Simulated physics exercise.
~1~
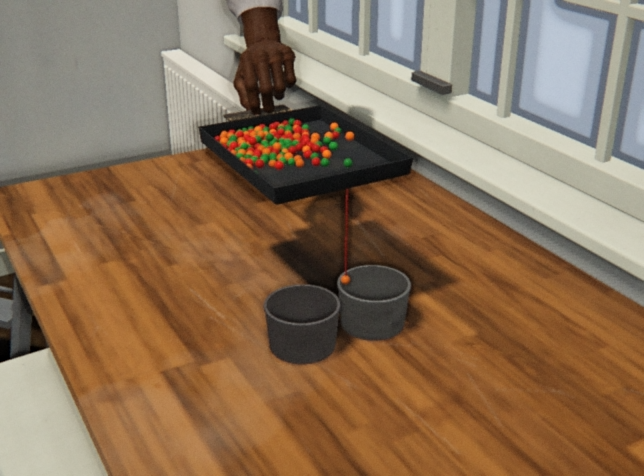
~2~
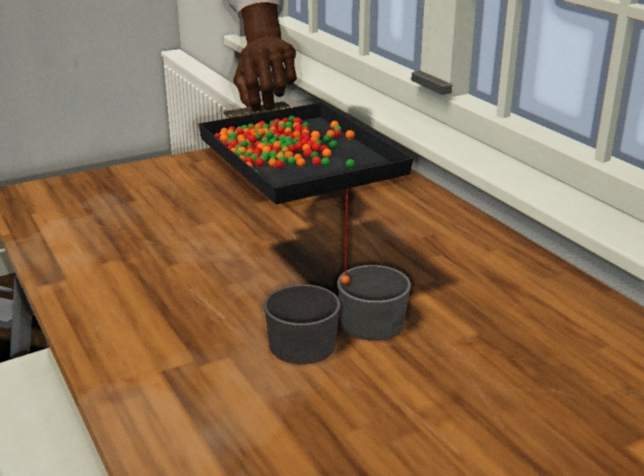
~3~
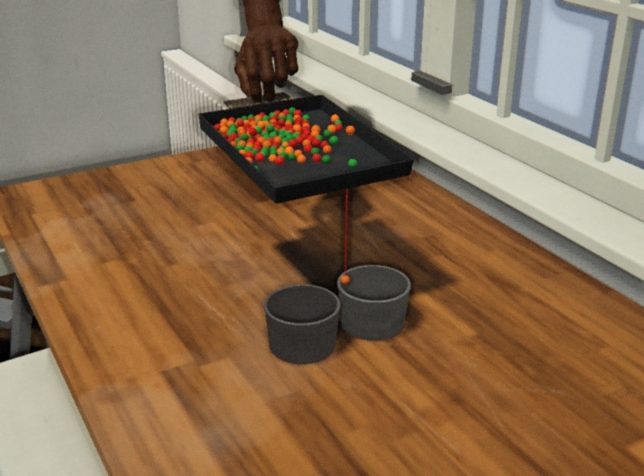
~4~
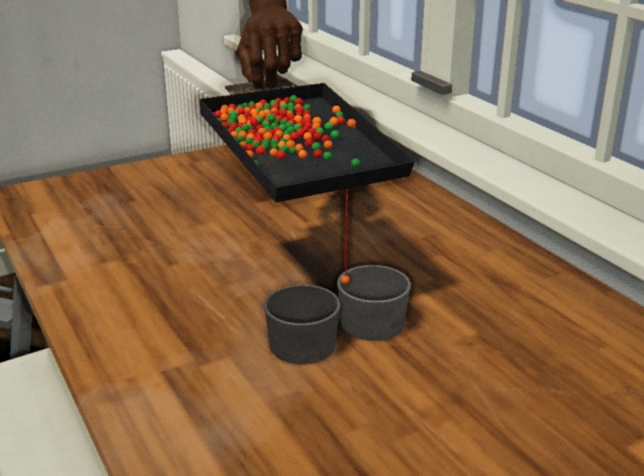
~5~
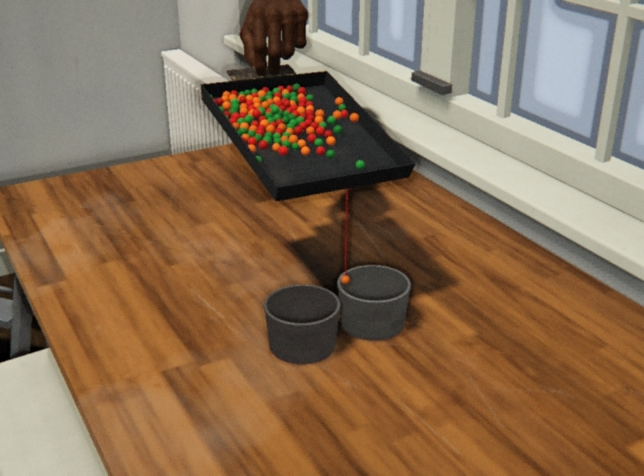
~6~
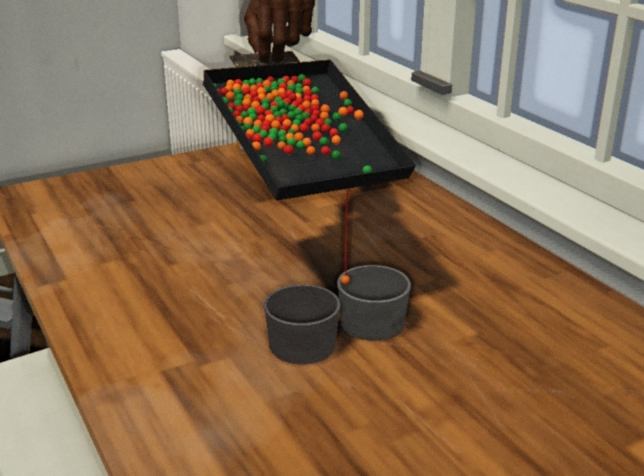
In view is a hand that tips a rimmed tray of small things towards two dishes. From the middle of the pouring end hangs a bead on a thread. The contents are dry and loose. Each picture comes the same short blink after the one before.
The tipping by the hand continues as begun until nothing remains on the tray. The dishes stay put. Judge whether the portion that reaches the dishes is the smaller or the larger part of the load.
Most likely the spill will be the greater part.
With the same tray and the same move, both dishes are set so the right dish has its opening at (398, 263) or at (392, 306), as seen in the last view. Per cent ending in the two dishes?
I'd expect some 0 percent, and then some 50 percent.
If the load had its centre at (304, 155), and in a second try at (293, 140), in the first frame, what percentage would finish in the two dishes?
Close to 0 %, followed by close to 10 %.
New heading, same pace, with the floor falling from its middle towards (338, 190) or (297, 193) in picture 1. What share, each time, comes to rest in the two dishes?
Close to 0 percent first and close to 60 percent second.
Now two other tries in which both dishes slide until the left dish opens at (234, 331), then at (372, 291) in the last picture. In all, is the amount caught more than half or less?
The first time it's lower than half, the second time lower than half.
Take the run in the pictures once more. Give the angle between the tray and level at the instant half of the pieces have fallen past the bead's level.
Close to 115 degrees, I reckon.
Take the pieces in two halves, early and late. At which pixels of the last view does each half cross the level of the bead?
Roughly at (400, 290) first, and then at (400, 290).
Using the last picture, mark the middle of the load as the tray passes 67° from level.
The middle of the pieces lands at roughly (367, 169).
Soon, tray tipped steeply; most on the tray; a small part outside both; a small part in the air.
A while on, tray tipped past a quarter turn; about half on the tray; a stray few in the right dish; about a quarter outside both; about a third in the air.
Towards the end, tray tipped past a quarter turn; a small part in the right dish; nearly all outside both.
Finally, tray tipped past a quarter turn; none in the left dish; a small part in the right dish; nearly all outside both.
